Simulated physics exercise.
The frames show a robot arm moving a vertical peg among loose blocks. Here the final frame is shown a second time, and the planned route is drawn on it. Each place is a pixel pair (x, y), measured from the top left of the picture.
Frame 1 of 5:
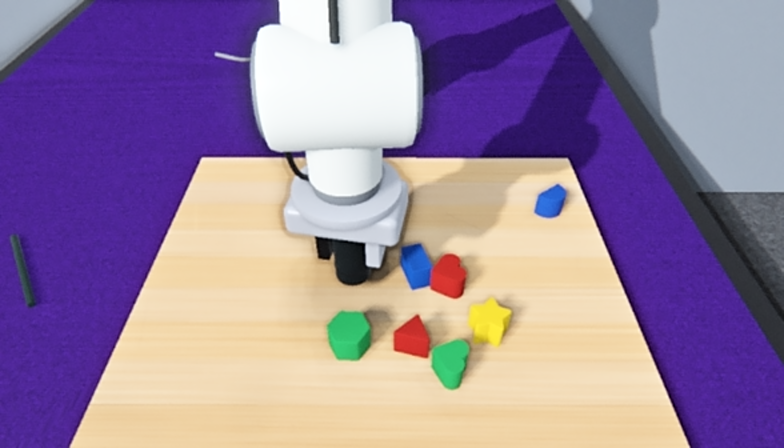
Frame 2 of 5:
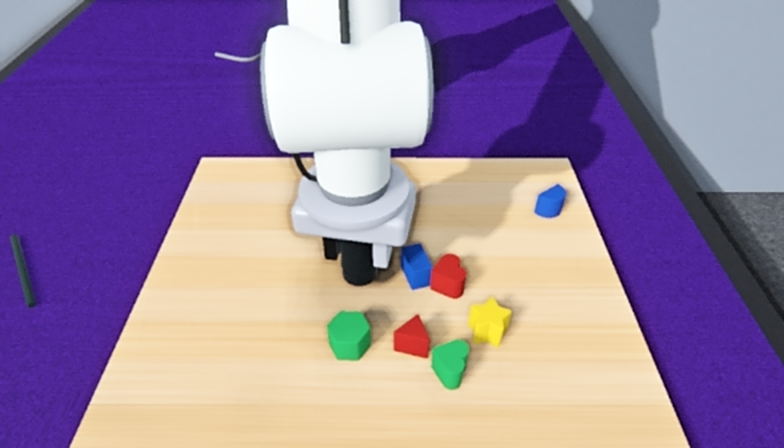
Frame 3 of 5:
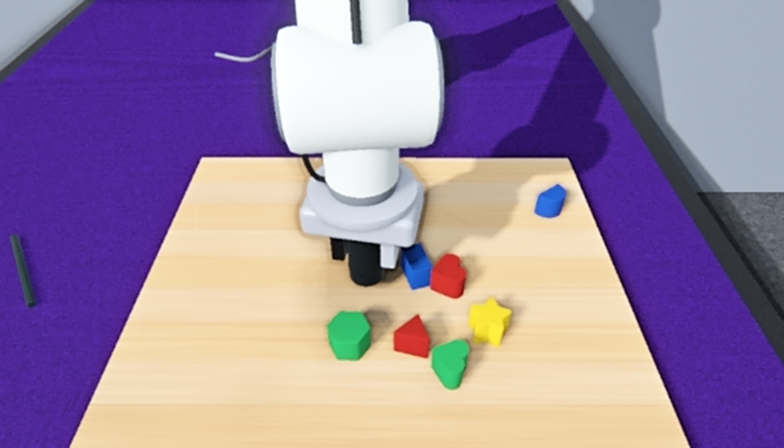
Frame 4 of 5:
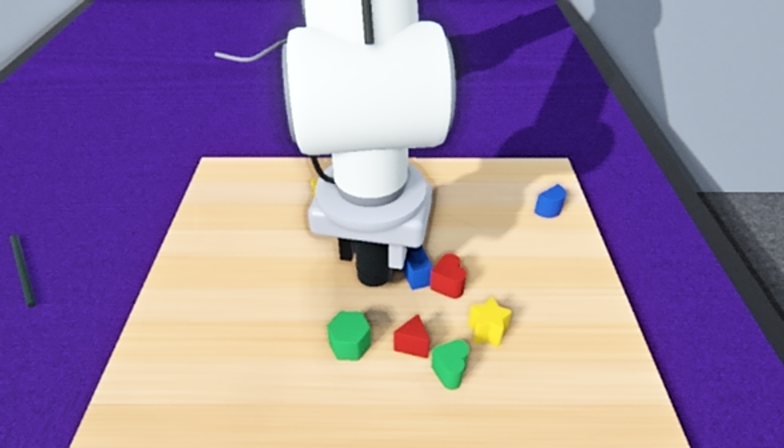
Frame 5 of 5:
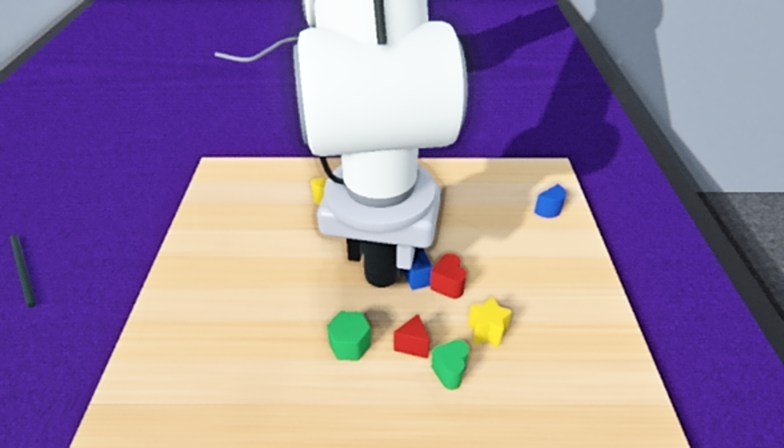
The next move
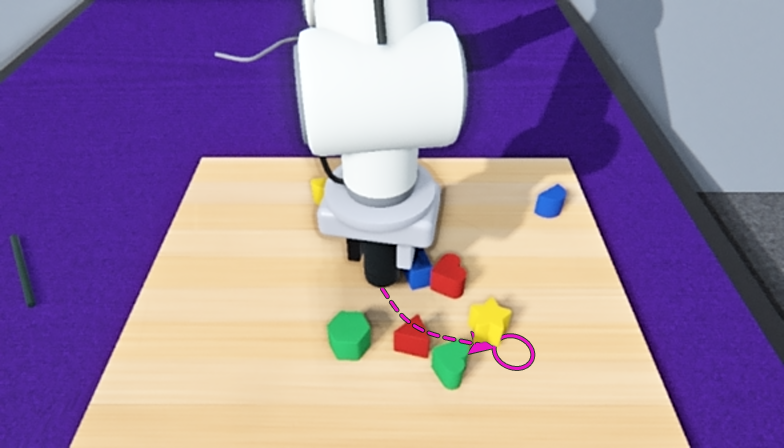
A white robot arm holding a black upright peg slides slowly and slightly rightward over a pale wooden board on purple cloth, seen from above and in front by a still camera. Blue and red blocks sit just right of the peg, with green, red and yellow ones nearer and another blue one at far right. The peg closes in on the nearby blue block as a yellow piece emerges behind the arm, while the blocks stay essentially still.
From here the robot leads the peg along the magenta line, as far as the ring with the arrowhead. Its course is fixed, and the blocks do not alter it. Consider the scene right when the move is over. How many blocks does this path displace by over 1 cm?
Two blocks move more than 1 cm.
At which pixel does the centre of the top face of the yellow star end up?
The yellow star ends near (529, 308).
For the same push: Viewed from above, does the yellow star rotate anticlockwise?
In short: Yes.
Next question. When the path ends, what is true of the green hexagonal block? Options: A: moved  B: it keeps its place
B (it keeps its place)
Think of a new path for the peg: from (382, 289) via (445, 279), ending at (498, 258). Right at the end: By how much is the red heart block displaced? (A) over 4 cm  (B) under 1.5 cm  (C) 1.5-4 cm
Option A.
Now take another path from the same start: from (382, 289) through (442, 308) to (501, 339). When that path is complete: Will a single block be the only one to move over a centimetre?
Yes - that is the case.
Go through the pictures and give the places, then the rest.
The first frame shows tip of the peg at (353, 274), middles of tops, green hexagonal block at (348, 326), red three-sided block at (414, 328), green heart block at (453, 354), yellow star at (491, 313).
The second frame shows peg at (360, 274), nothing pushed.
The third frame shows peg at (367, 275), nothing pushed.
The fourth frame shows peg at (374, 275), nothing pushed.
The fifth frame shows peg at (382, 276), green hexagonal block at (348, 326), red three-sided block at (414, 328), green heart block at (453, 354), yellow star at (491, 313).
The line goes from (382, 289) via (410, 322) and (459, 341), ending at (513, 352).
The first path, step by step. One third of the way, peg at (411, 310); red three-sided block at (415, 331), turned 15° clockwise.
Two thirds of the way, peg at (461, 328); red three-sided block at (424, 340), turned 70° clockwise.
At the end, peg at (517, 339); green hexagonal block unmoved; red three-sided block at (424, 340), turned 70° clockwise; green heart block unmoved; yellow star at (529, 308), turned 55° anticlockwise.
